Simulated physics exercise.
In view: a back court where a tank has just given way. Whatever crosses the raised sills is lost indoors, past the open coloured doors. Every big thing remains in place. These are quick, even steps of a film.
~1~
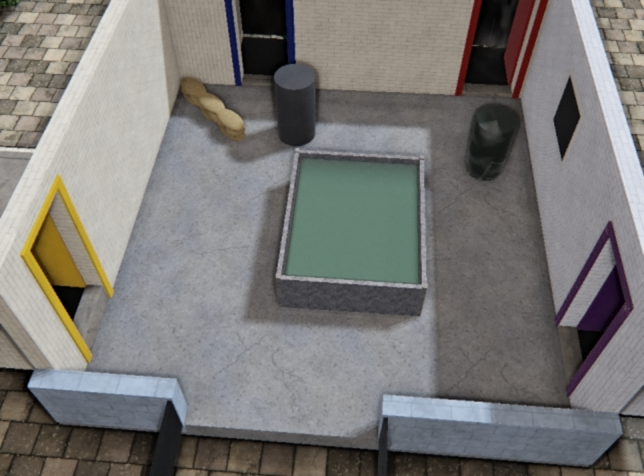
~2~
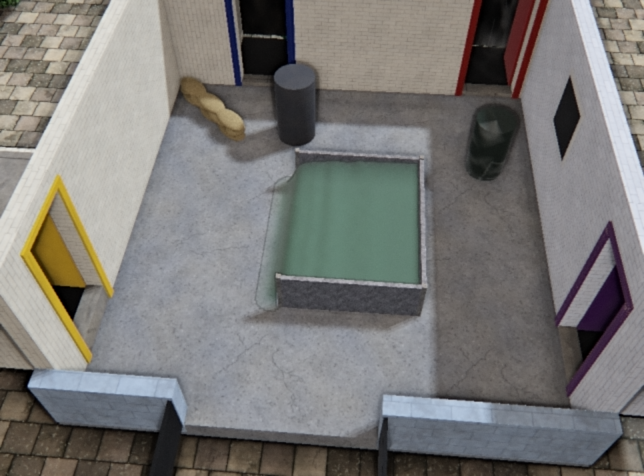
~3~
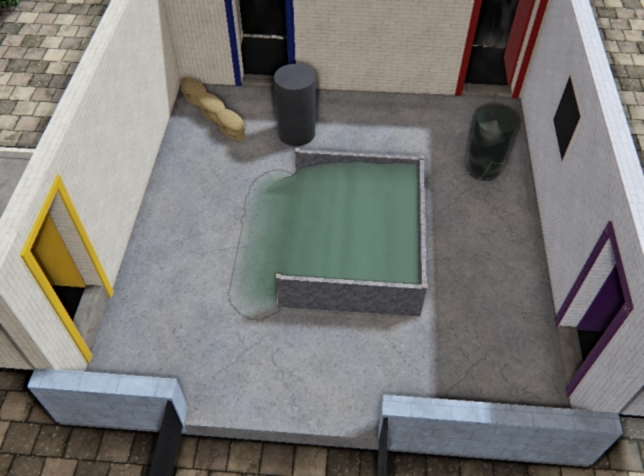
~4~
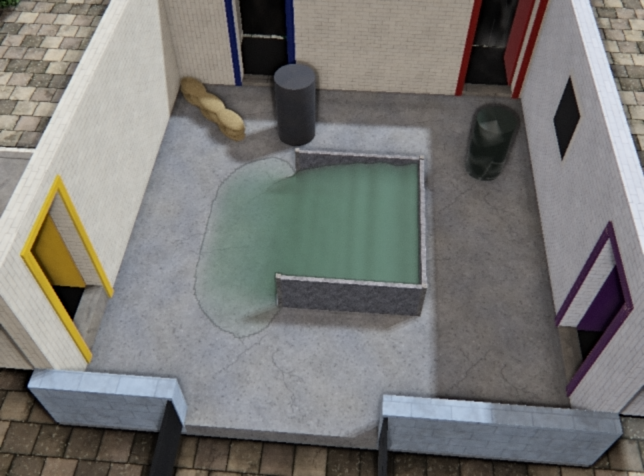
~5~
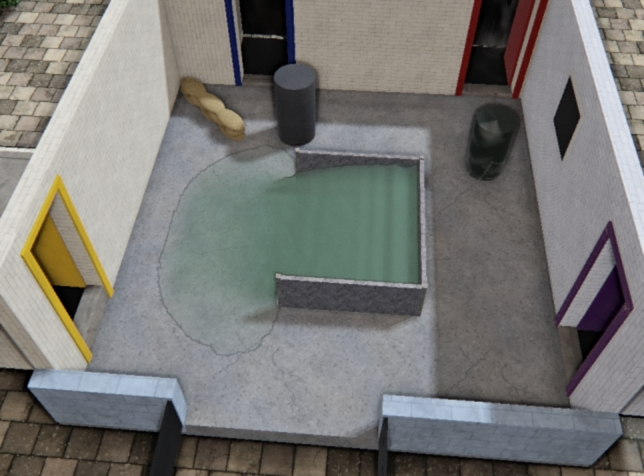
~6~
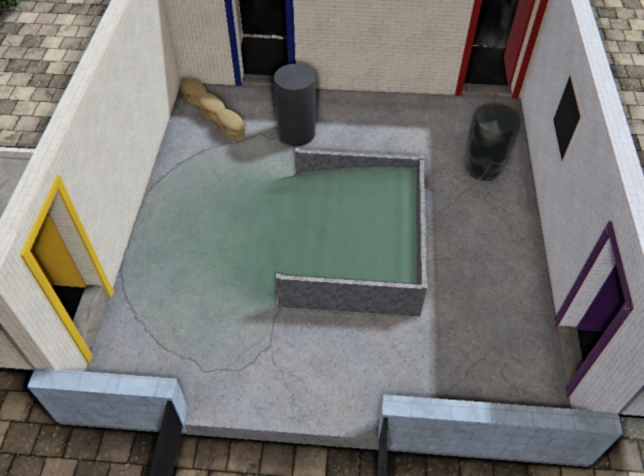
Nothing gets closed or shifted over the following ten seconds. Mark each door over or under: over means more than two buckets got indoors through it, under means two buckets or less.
Purple door - over, yellow door - under, blue door - under, red door - under.
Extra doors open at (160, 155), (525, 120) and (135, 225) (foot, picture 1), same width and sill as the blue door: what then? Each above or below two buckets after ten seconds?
Taking the new doors in the order given: The first tops it, the second comes up short, the third tops it.
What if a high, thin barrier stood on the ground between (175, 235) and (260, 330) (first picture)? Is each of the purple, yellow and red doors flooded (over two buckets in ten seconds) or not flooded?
Briefly, purple remains below; yellow remains below; red remains below.
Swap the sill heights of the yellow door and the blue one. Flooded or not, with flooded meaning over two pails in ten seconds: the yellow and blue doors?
Lab note: Yellow door crosses the line; blue door doesn't reach it.
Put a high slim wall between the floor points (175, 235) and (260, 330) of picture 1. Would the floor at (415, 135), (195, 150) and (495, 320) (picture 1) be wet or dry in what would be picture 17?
Taking the points in the order given, they are high and dry, inundated and high and dry.
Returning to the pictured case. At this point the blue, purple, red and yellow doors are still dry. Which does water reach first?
That would be the yellow one, ahead of the rest.
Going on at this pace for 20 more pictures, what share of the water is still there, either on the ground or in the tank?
98 %.
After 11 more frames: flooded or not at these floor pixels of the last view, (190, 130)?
My call: Swamped.
A moment on, water covers 30 % of the floor; the purple door not reached, the yellow door wet at the sill, nothing in, the blue door not reached, the red door not reached.
Next, water covers 35 % of the floor; the purple door not reached, the yellow door wet at the sill, nothing in, the blue door not reached, the red door not reached.
Then, water covers 50 % of the floor; the purple door not reached, the yellow door wet at the sill, nothing in, the blue door wet at the sill, nothing in, the red door not reached.
Later, water covers 80 % of the floor; the purple door over two buckets in, the yellow door wet at the sill, nothing in, the blue door wet at the sill, nothing in, the red door not reached.
In the end, water covers 95 % of the floor; the purple door far over two buckets in, the yellow door wet at the sill, nothing in, the blue door wet at the sill, nothing in, the red door wet at the sill, nothing in.
